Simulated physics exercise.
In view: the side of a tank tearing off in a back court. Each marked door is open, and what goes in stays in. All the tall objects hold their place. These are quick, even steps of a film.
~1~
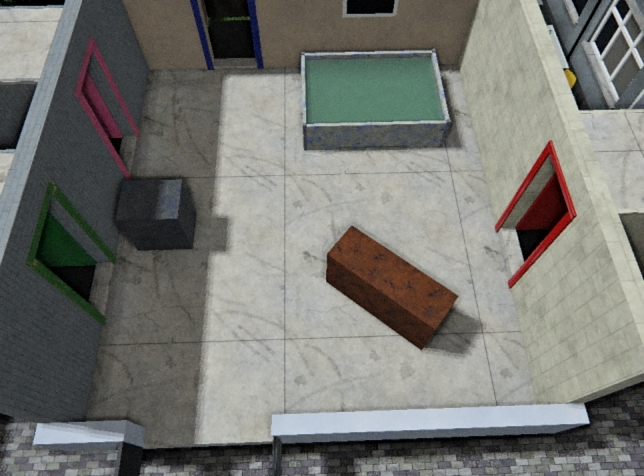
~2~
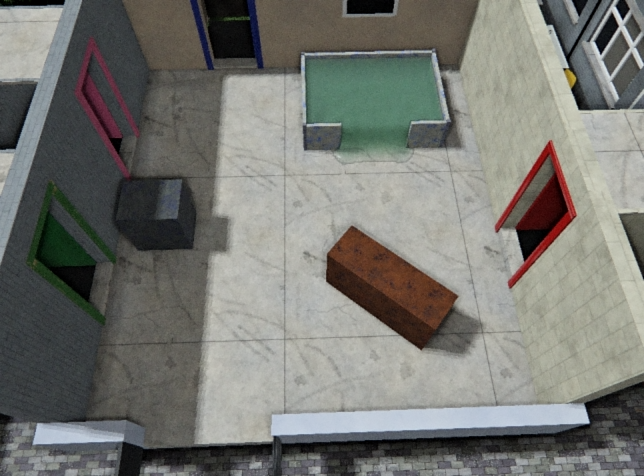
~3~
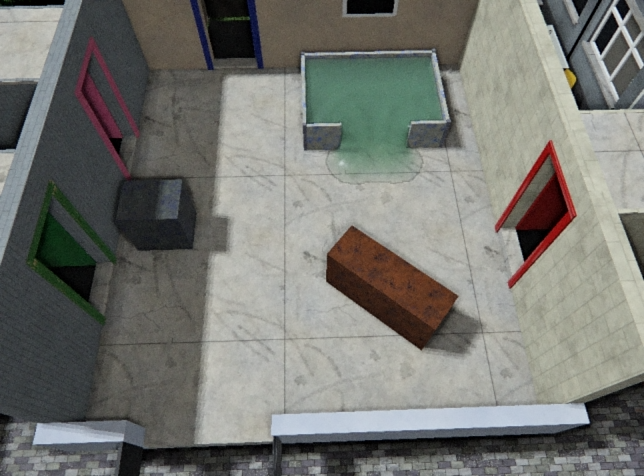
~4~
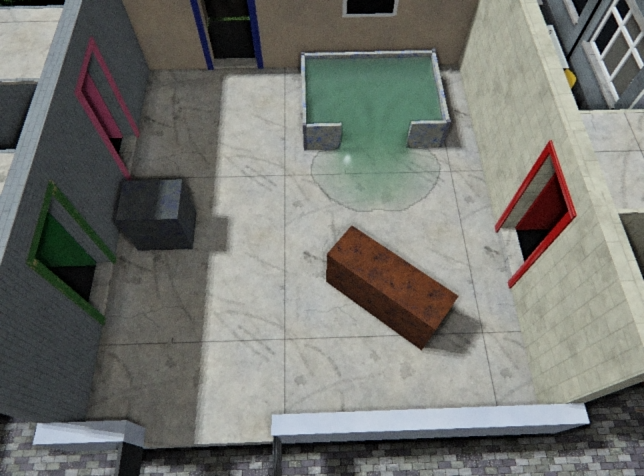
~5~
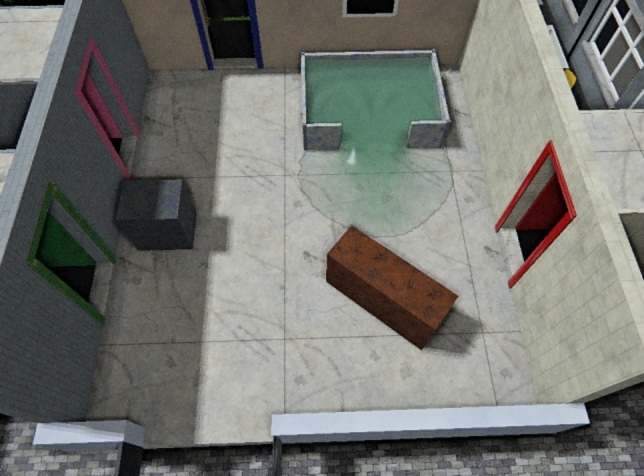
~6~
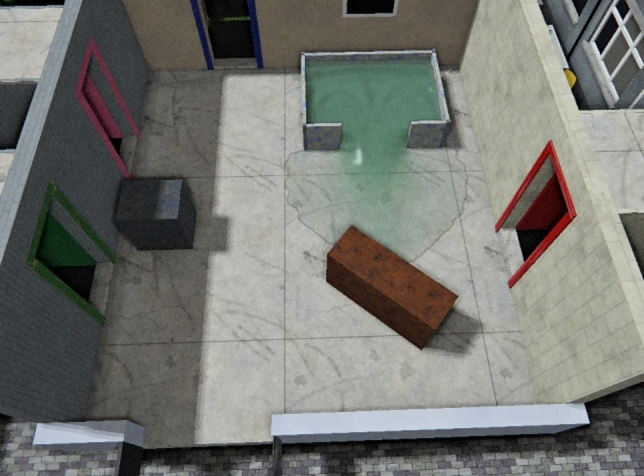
In a walled back court, green water pouring through a gap in an open tank's front and spreading to a rust-brown block.
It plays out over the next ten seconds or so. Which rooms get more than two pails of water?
In the end: The blue door stays under that; the green door stays under that; the pink door stays under that; the red door stays under that.
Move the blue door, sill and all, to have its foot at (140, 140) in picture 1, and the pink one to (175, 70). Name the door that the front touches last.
The pink one.
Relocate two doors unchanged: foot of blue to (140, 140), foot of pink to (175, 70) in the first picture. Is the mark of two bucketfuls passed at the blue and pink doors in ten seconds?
In short: The blue door lets less in; the pink door keeps below it.
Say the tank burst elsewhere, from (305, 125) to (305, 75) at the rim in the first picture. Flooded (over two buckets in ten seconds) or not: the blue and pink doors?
My reading: The blue one lets more in, the pink one floods.
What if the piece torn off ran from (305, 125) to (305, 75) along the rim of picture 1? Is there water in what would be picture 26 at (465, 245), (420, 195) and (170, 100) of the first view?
As listed: No water, clear, covered.
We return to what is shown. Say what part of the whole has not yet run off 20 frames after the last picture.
Some 98 per cent.
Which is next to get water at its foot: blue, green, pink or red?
That is the red one.
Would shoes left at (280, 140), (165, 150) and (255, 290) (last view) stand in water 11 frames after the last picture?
One after the other: No water, clear, awash.
A moment on, water covers 25 % of the floor; the blue door not reached, the green door not reached, the pink door not reached, the red door wet at the sill, nothing in.
Next, water covers 35 % of the floor; the blue door not reached, the green door not reached, the pink door not reached, the red door wet at the sill, nothing in.
Then, water covers 55 % of the floor; the blue door not reached, the green door not reached, the pink door not reached, the red door wet at the sill, nothing in.
Later, water covers 65 % of the floor; the blue door not reached, the green door wet at the sill, nothing in, the pink door not reached, the red door wet at the sill, nothing in.
In the end, water covers 90 % of the floor; the blue door wet at the sill, nothing in, the green door under two buckets in, the pink door wet at the sill, nothing in, the red door wet at the sill, nothing in.
